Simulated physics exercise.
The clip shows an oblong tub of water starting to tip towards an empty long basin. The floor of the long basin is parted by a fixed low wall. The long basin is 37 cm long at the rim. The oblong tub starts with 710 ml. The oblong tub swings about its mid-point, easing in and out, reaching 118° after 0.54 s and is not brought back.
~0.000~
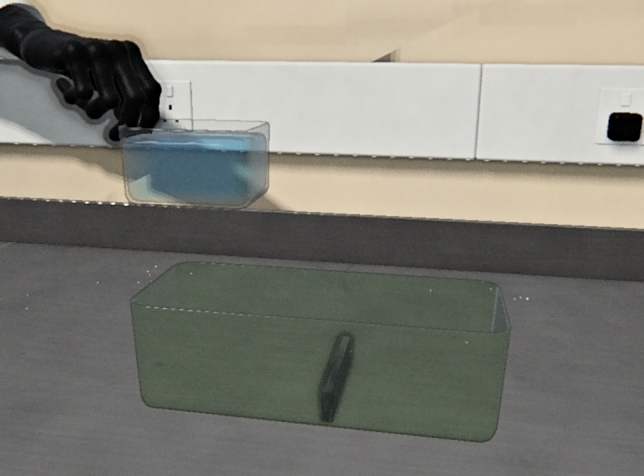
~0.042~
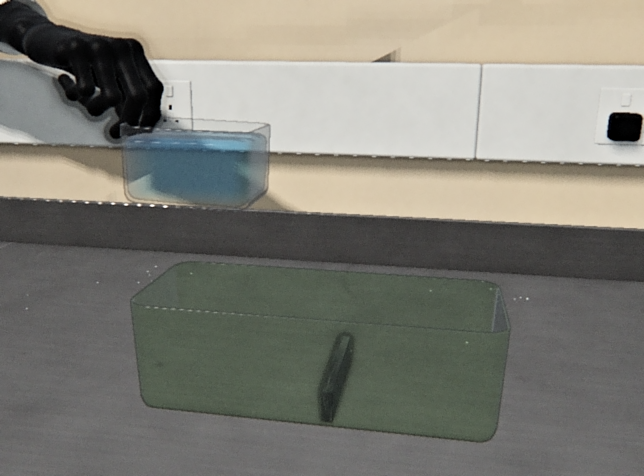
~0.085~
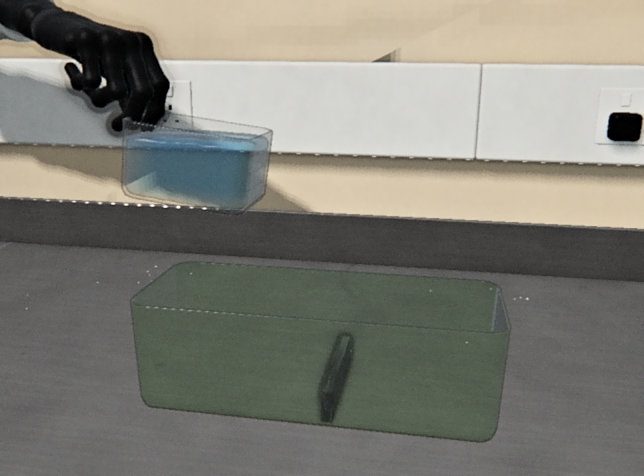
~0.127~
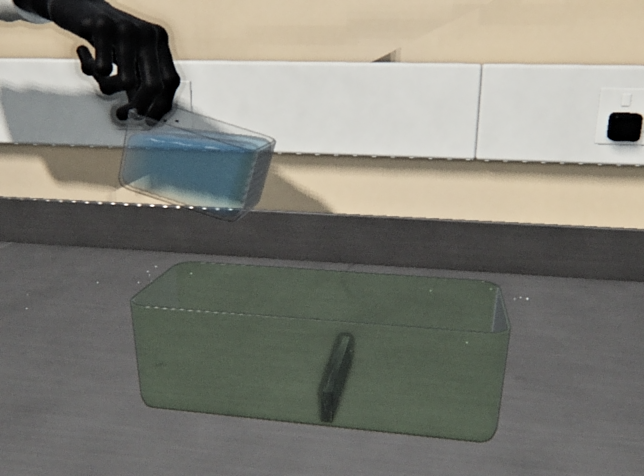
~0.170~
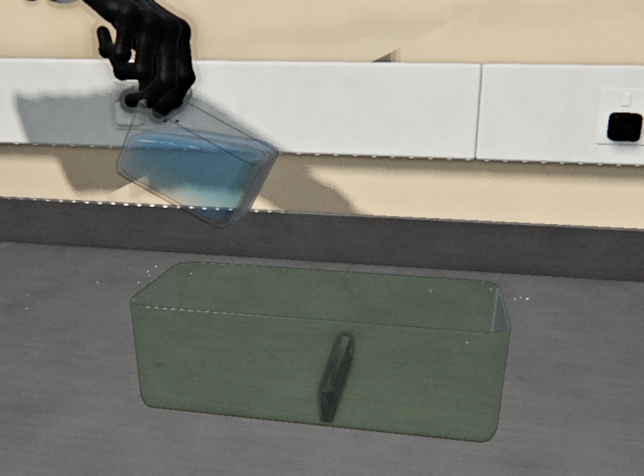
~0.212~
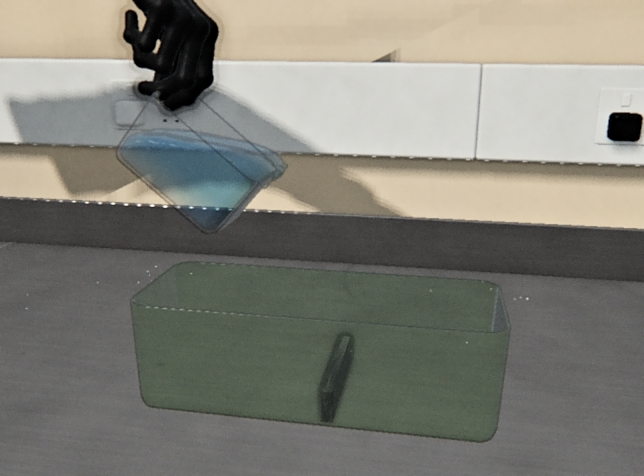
A dark grey worktop against a cream wall with white socket trunking is seen from the front and slightly above, with the view holding still. A clear tub of blue water is held up at the left by a black-gloved hand, above a long, green-tinted see-through basin with a dark upright piece at its middle. The hand moves right and turns over as the tub tilts steadily down to the right, its shadow shifting behind.
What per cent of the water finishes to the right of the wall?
Roughly 28 per cent is past the wall.
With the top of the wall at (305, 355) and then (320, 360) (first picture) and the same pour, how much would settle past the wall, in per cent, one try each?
First 50, then 40 per cent.
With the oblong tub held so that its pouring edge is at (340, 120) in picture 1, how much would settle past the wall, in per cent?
Then about 75 per cent.
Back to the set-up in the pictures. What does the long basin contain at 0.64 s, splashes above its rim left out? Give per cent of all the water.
Near 92 in a hundred.
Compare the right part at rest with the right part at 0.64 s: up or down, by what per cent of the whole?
The share moves up, by some 10 per cent.
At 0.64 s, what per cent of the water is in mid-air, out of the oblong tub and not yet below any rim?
Some 7 per cent.
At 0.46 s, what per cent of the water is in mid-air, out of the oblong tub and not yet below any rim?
Near 36 in a hundred.
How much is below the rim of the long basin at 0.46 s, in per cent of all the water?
Some 50 per cent.
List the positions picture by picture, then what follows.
In the first picture, it leans 0°; its right rim is at (259, 129); the water meets the walls at (142, 134) and (259, 138); the long basin's rim runs from (155, 282) to (504, 307); the wall's top is at (337, 363).
In the second picture, it leans 2°; its right rim is at (260, 131); the water meets the walls at (143, 134) and (260, 139).
In the third picture, it leans 7°; its right rim is at (263, 137); the water meets the walls at (145, 132) and (262, 141).
In the fourth picture, it leans 15°; its right rim is at (266, 147); the water meets the walls at (147, 133) and (265, 145).
In the fifth picture, it leans 27°; its right rim is at (268, 161); the water meets the walls at (143, 139) and (269, 154); 2 per cent is over the edge.
In the sixth picture, it leans 39°; its right rim is at (266, 177); the water meets the walls at (143, 134) and (259, 158); 8 per cent is over the edge.
After 0.46 s the tilt is 112° and 14 per cent is still to pour, 40 is left of the wall and 10 right of it.
After 0.64 s the tilt is 118° and 1 per cent is still to pour, 73 is left of the wall and 19 right of it.
After 0.83 s the tilt is 118° and 0 per cent is still to pour, 68 is left of the wall and 27 right of it.
After 1.04 s the tilt is 118° and 0 per cent is still to pour, 68 is left of the wall and 29 right of it.
In the end 68 per cent lies left of the wall, 28 right of it and 3 outside.
